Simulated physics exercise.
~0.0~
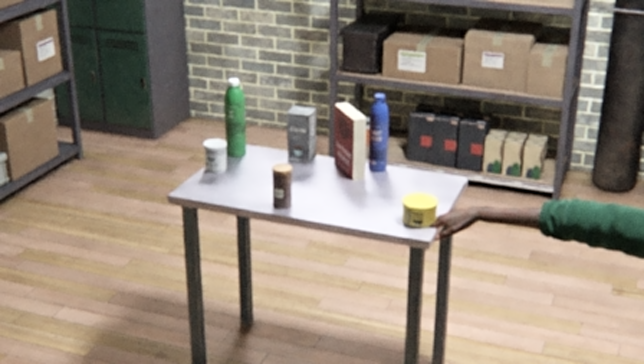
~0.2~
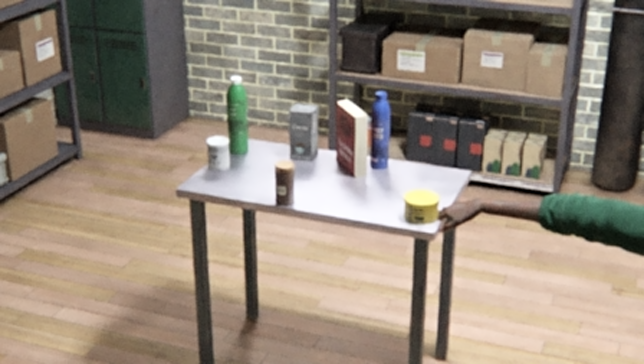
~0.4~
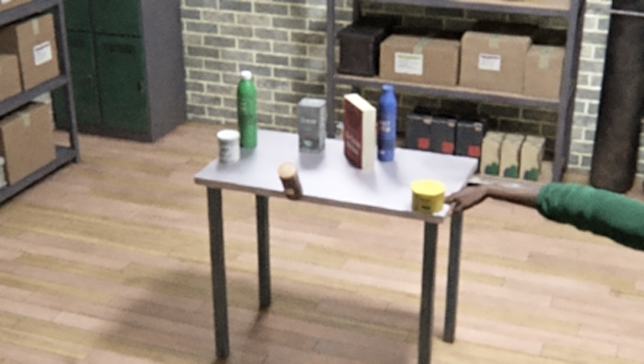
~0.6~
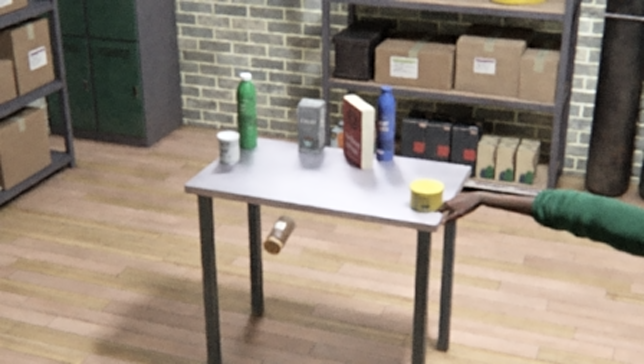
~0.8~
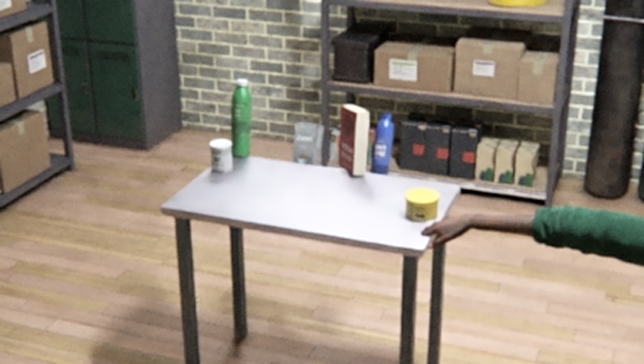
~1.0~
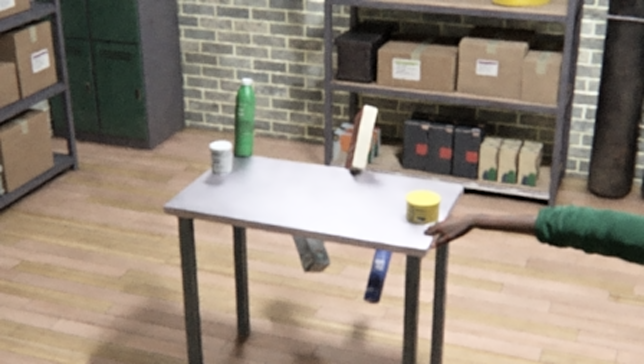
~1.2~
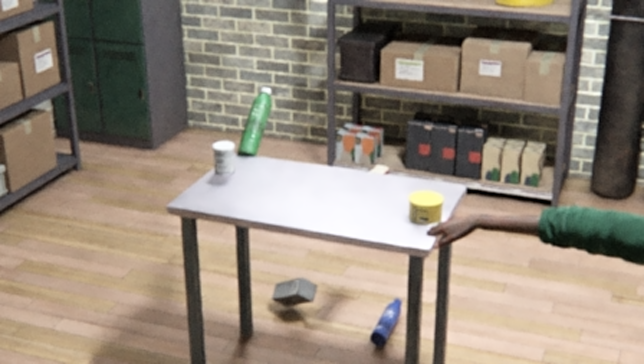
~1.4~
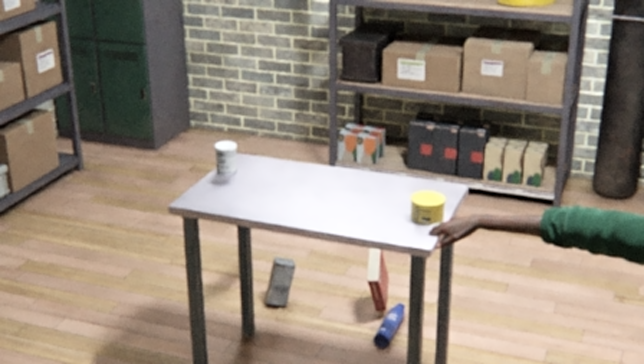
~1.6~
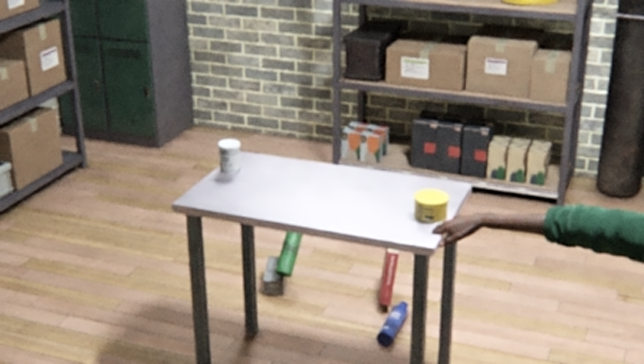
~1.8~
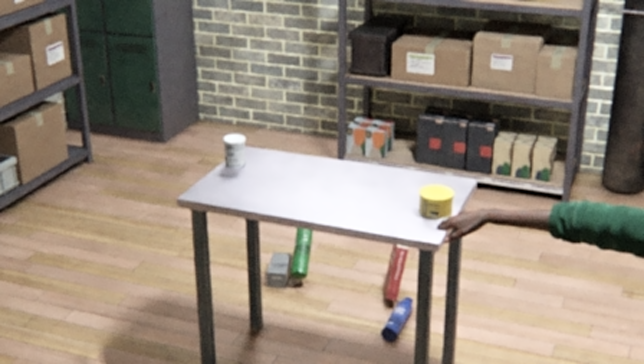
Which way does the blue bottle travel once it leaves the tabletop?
The blue bottle moves down, dropping past the table's far edge and ending on its side on the floor.
